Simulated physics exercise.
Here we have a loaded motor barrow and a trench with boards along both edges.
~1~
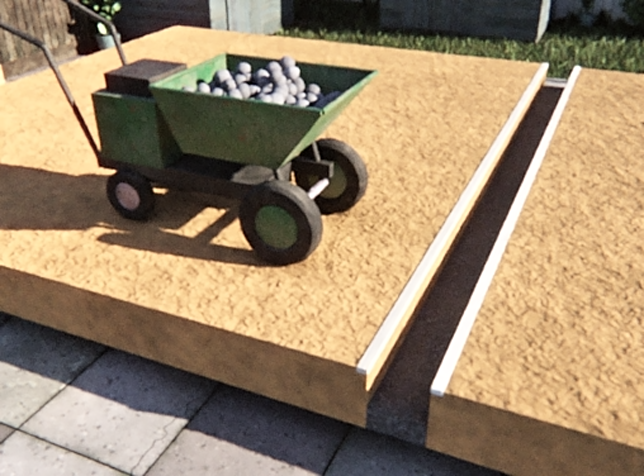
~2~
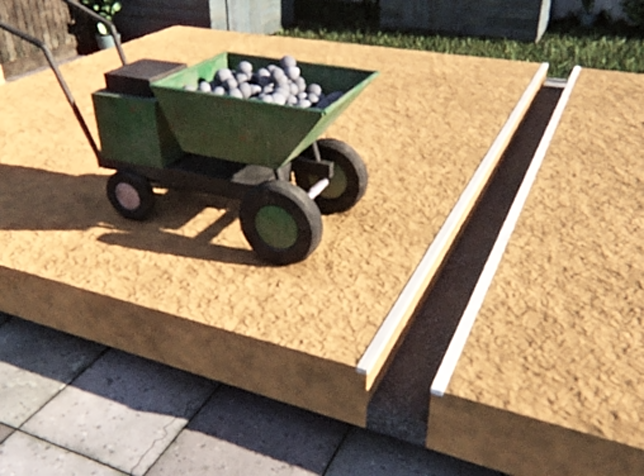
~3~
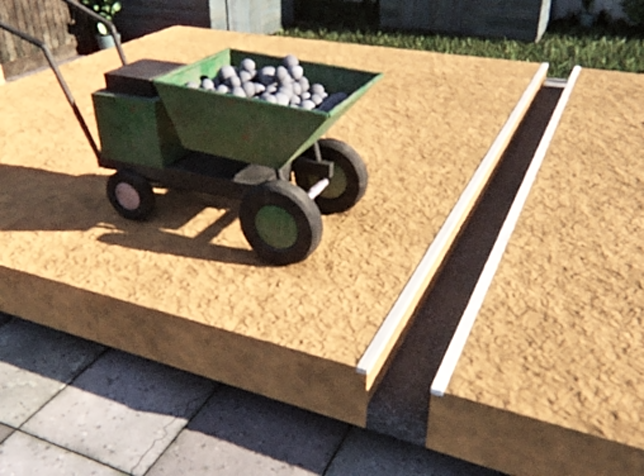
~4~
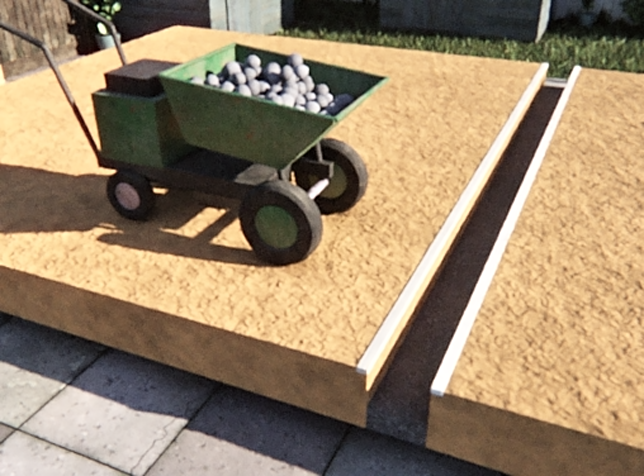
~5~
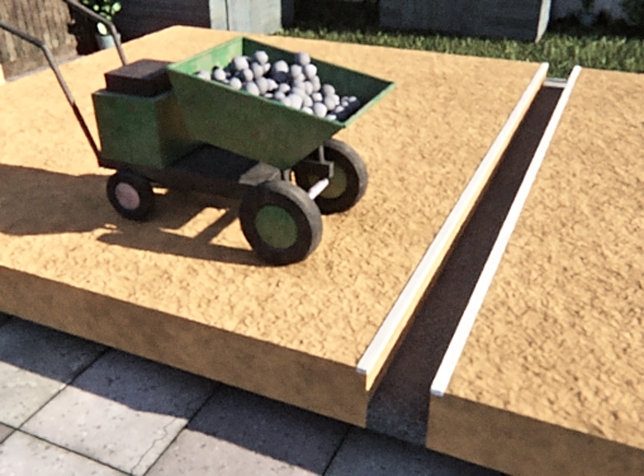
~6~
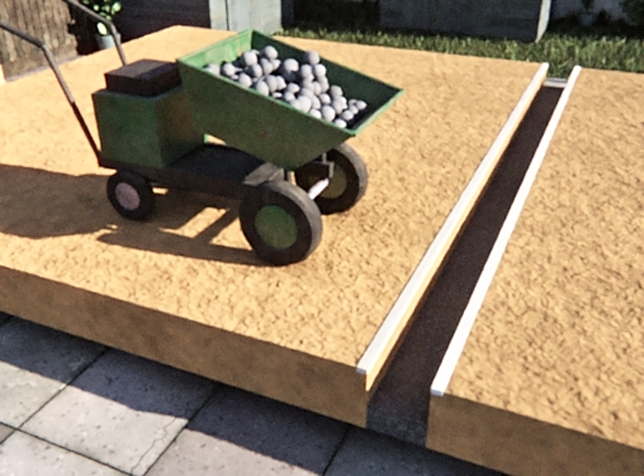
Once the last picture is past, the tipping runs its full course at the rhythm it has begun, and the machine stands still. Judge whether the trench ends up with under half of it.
Most of the load will go into the trench.
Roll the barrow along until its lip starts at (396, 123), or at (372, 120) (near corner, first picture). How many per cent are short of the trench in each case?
0 % for the first, 0 % for the second.
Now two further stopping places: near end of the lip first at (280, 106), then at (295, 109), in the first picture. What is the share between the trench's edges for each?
The first gives close to 60 per cent and the second 60 per cent.
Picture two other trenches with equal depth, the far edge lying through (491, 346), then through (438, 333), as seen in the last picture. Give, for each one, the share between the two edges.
First some 90, then 50 per cent.
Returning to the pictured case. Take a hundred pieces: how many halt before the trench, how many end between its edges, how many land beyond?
Split - short: 5 percent, between: 75 percent, beyond: 20 percent.
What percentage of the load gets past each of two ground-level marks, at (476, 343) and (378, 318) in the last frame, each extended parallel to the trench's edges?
In order: 20 per cent, then 100 per cent.
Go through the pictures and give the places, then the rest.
In the first picture, lip of the skip near (322, 112), level; top of the load near (254, 93), round cobbles; first edge of the trench near (391, 321); far edge near (459, 338), the trench under half as wide as the skip, and about as deep as wide.
In the second picture, lip of the skip near (324, 113), level; top of the load near (255, 92).
In the third picture, lip of the skip near (328, 116), tipped barely; top of the load near (258, 91).
In the fourth picture, lip of the skip near (335, 120), tipped a little; top of the load near (249, 76).
In the fifth picture, lip of the skip near (343, 127), tipped a little; top of the load near (256, 72).
In the sixth picture, lip of the skip near (353, 135), tipped clearly; top of the load near (262, 77); first edge of the trench near (391, 321); far edge near (459, 338).
Shortly afterwards, skip tipped steeply; the whole lot in the skip.
Next, skip tipped right over; the bulk in the skip; only a few short of the trench; a little in or heaped over the trench; only a few falling.
Some moments later, skip tipped right over; a little in the skip; only a few short of the trench; near two thirds in or heaped over the trench; near a quarter beyond it.
In the end, skip tipped right over; a little in the skip; only a few short of the trench; the bulk in or heaped over the trench; near a quarter beyond it.
